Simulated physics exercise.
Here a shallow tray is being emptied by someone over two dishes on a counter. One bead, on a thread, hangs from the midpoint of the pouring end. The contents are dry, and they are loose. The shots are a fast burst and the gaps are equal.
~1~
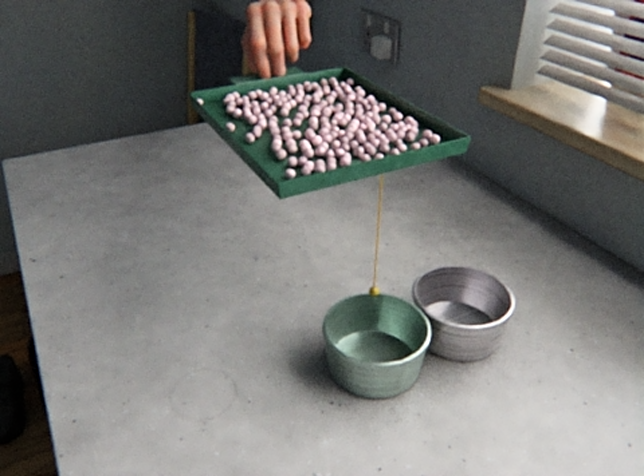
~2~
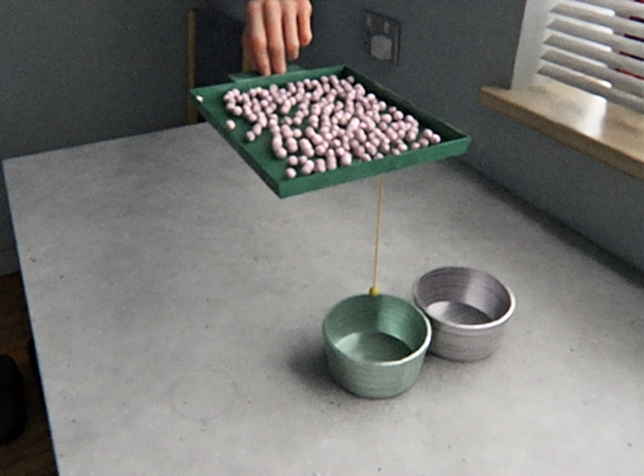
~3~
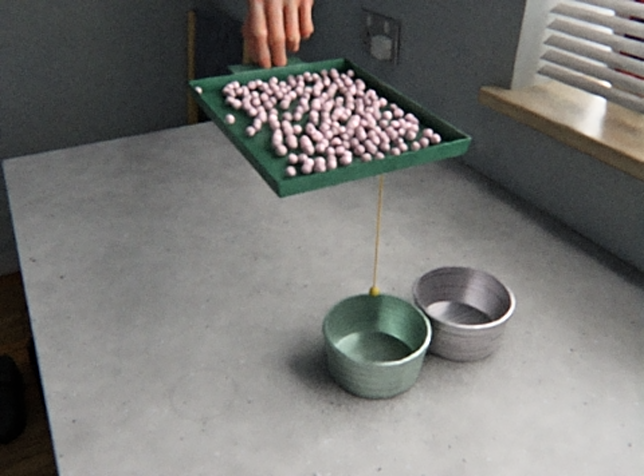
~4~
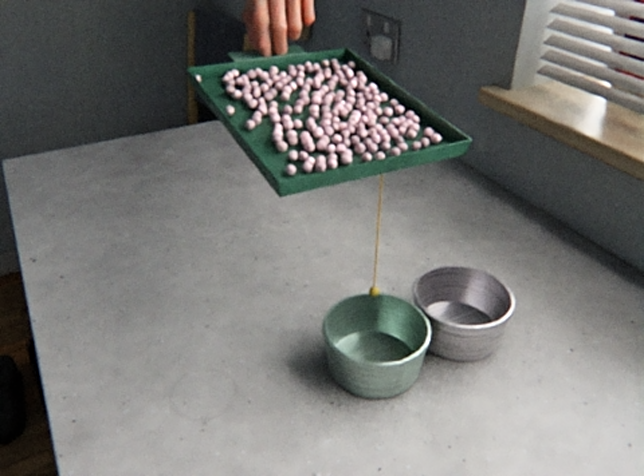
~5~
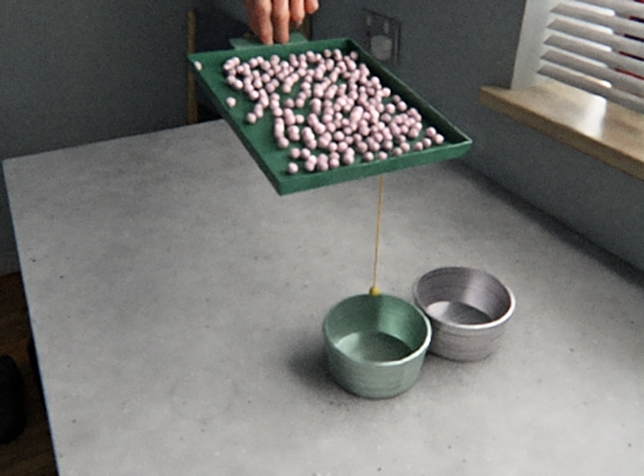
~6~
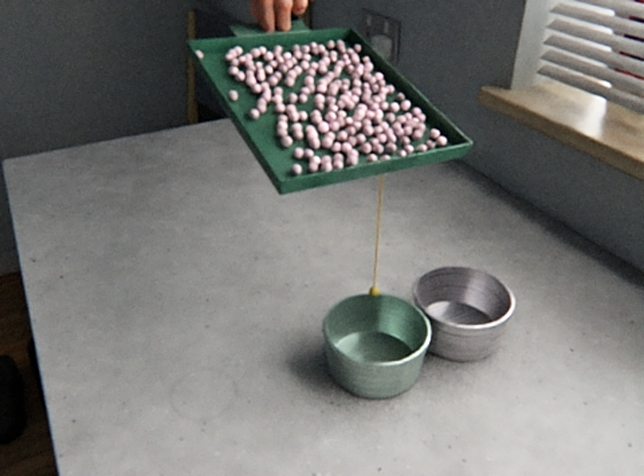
A green shallow tray of small pale pink beads, held at its far edge by a hand, is seen from slightly above over a grey counter, with a window blind and wooden sill at right. Below it sit a green dish and, behind to the right, a silvery-mauve one, while a yellow bead hangs from the tray's near edge. The hand gradually raises the far edge, steepening the tray, and the pink beads shift slightly as the camera stays still.
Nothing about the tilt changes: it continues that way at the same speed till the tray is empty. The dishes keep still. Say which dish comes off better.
More will pour into the dish on the right side.
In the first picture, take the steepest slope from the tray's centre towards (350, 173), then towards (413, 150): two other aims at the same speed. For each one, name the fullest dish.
The leftmost dish; the rightmost dish.
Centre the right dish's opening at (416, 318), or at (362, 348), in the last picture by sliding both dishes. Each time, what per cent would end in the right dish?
Around 40 and around 20 per cent, in that order.
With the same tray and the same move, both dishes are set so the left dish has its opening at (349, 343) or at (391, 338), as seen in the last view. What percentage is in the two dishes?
Roughly 70 %, then roughly 80 %.
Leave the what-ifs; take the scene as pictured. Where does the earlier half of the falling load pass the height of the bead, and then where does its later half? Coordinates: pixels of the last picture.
Around (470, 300) first; around (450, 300) second.
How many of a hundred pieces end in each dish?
For the left dish 20 %, for the right dish 50 %.
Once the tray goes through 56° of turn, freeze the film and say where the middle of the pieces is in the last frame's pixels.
Somewhere about pixel (396, 117).
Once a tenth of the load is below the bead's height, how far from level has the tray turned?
Approx. reading: About 95°.
Shortly afterwards, tray tipped steeply; all but a few on the tray; only a few in the right dish; only a few in the air.
Next, tray tipped right over; near half on the tray; a little in the right dish; only a few outside both; near a third in the air.
Some moments later, tray tipped past a quarter turn; near a quarter in the left dish; near half in the right dish; near a third outside both.
In the end, tray tipped past a quarter turn; near a quarter in the left dish; near half in the right dish; near a third outside both.
